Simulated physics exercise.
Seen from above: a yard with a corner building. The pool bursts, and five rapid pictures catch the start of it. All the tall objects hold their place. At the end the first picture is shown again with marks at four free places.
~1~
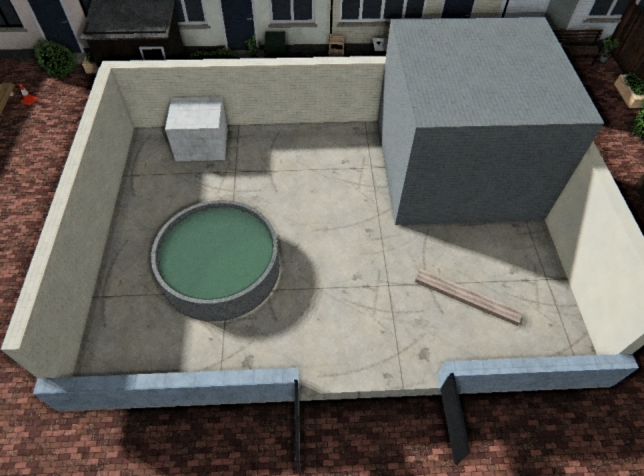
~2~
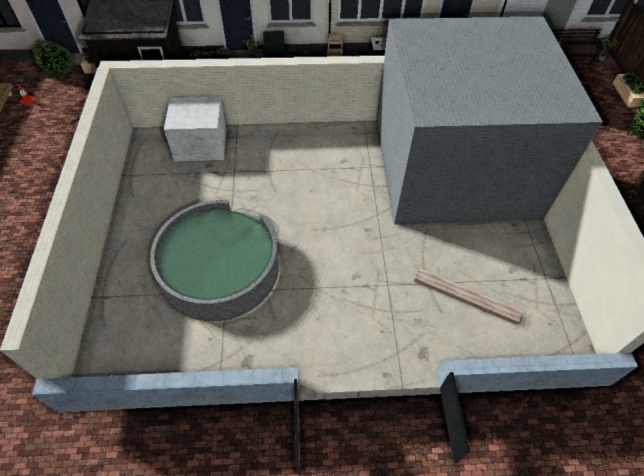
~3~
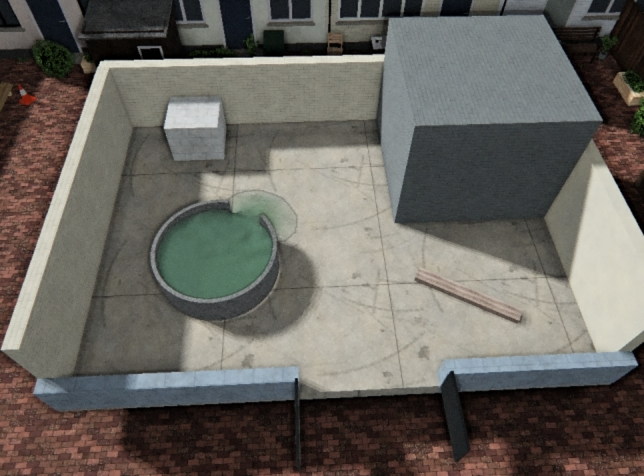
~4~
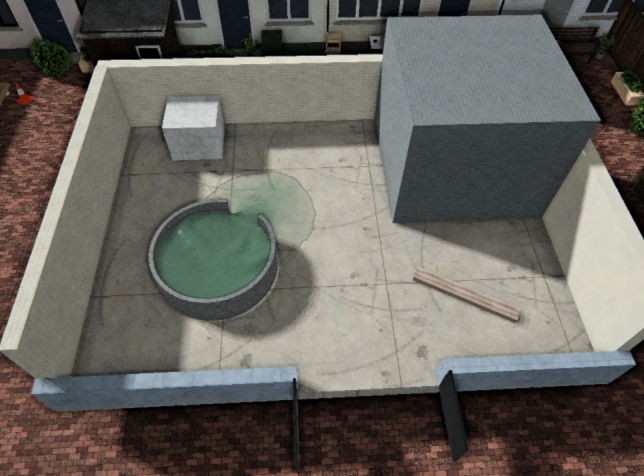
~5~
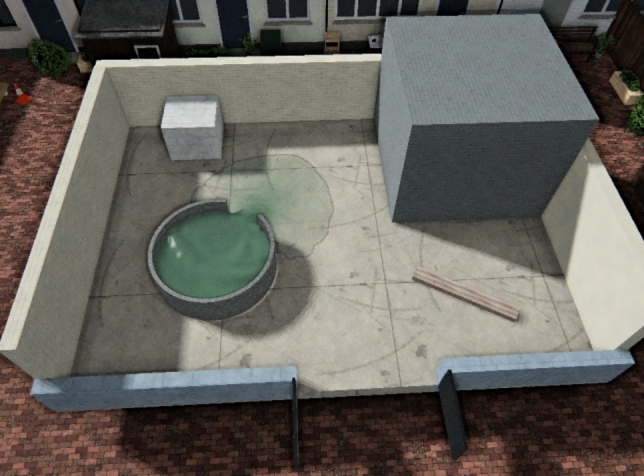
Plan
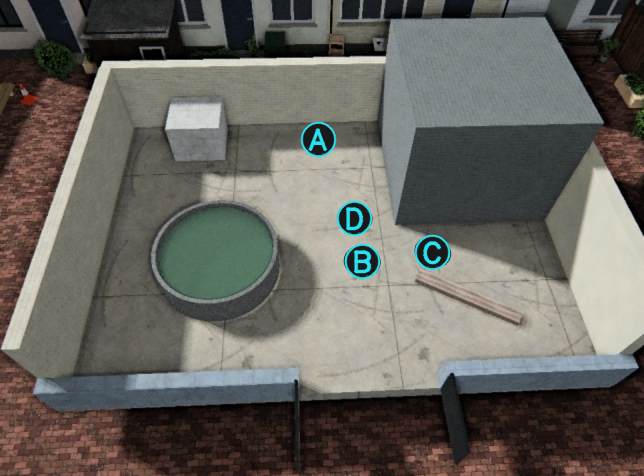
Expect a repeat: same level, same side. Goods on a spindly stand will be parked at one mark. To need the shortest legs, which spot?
C.
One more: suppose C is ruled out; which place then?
That is place B.
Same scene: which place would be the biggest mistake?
That is place A.
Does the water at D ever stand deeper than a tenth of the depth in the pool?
Yes, it does.
In cyan, A at (318, 139); B at (362, 261); C at (432, 252); D at (354, 218).
With A, the water peaks at about 38 % of the depth that stood in the pool.
With B, the water peaks at about 8 % of the depth that stood in the pool.
With C, the water peaks at about 4 % of the depth that stood in the pool.
With D, the water peaks at about 18 % of the depth that stood in the pool.
